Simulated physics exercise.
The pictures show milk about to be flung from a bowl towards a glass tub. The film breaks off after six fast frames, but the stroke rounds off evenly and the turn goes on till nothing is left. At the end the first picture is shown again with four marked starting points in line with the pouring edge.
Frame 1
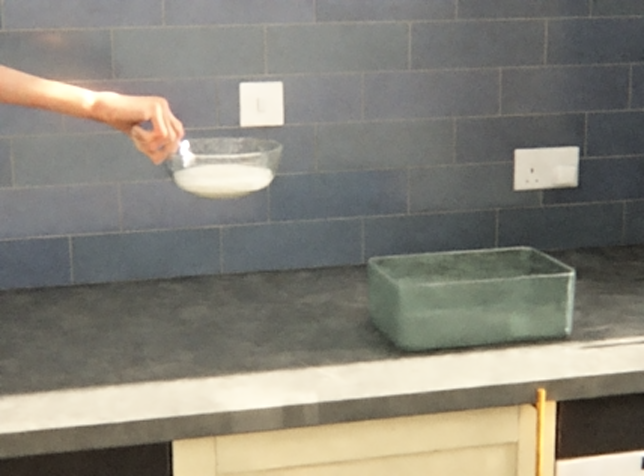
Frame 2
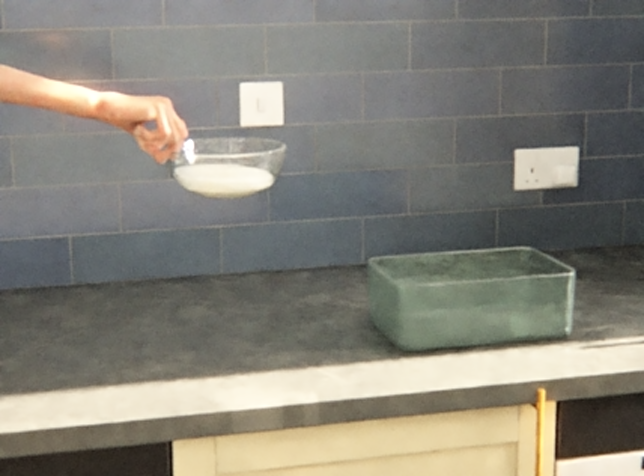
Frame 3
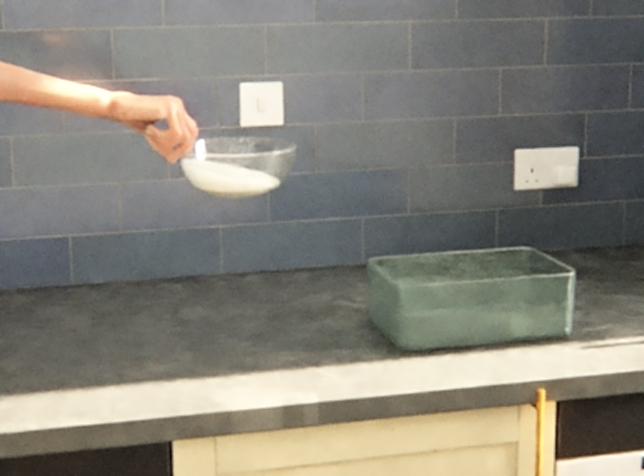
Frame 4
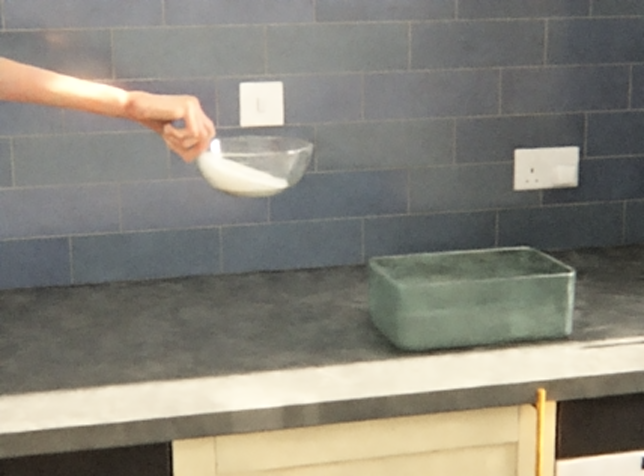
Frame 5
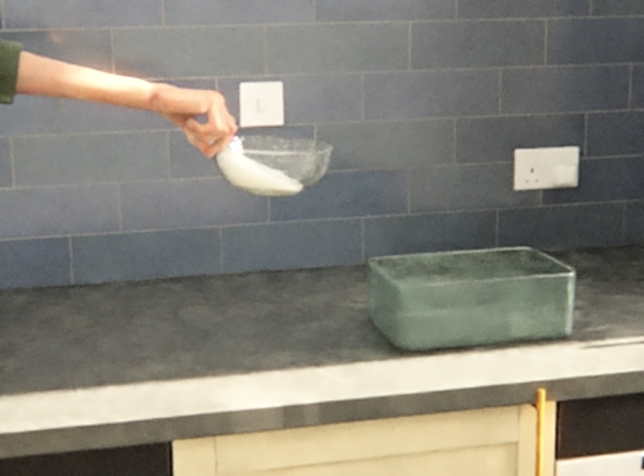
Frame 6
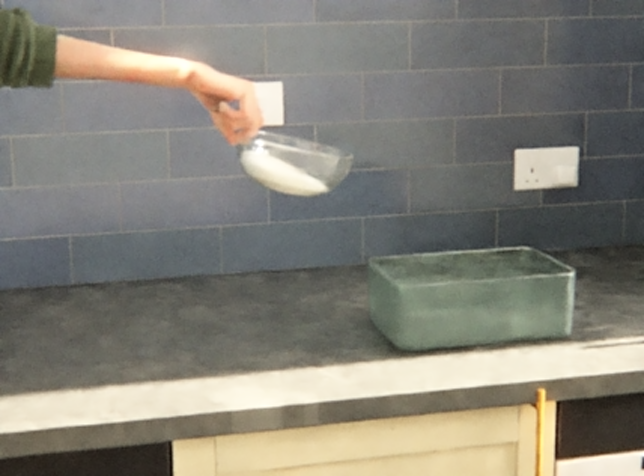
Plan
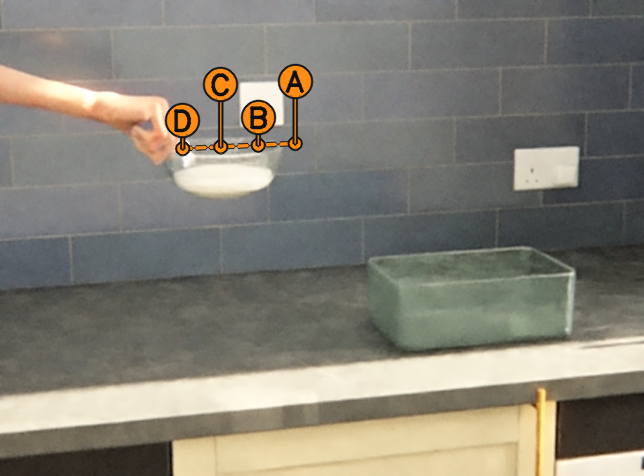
A hand holds a glass bowl of milk, then moves it right and tilts it slightly.
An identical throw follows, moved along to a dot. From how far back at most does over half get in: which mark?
Spot C.
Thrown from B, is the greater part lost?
No, not at all.
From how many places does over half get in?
Three.
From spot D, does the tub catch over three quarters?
No, less.
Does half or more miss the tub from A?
No.
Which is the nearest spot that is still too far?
The answer is D.
On the marked copy, A at (295, 143); B at (258, 145); C at (220, 146); D at (182, 148).
Choosing A, about 88 % lands in the tub, 6 % falls short and 5 % goes beside or beyond.
Choosing B, about 81 % lands in the tub, 8 % falls short and 11 % goes beside or beyond.
Choosing C, about 68 % lands in the tub, 24 % falls short and 8 % goes beside or beyond.
Choosing D, about 35 % lands in the tub, 61 % falls short and 4 % goes beside or beyond.
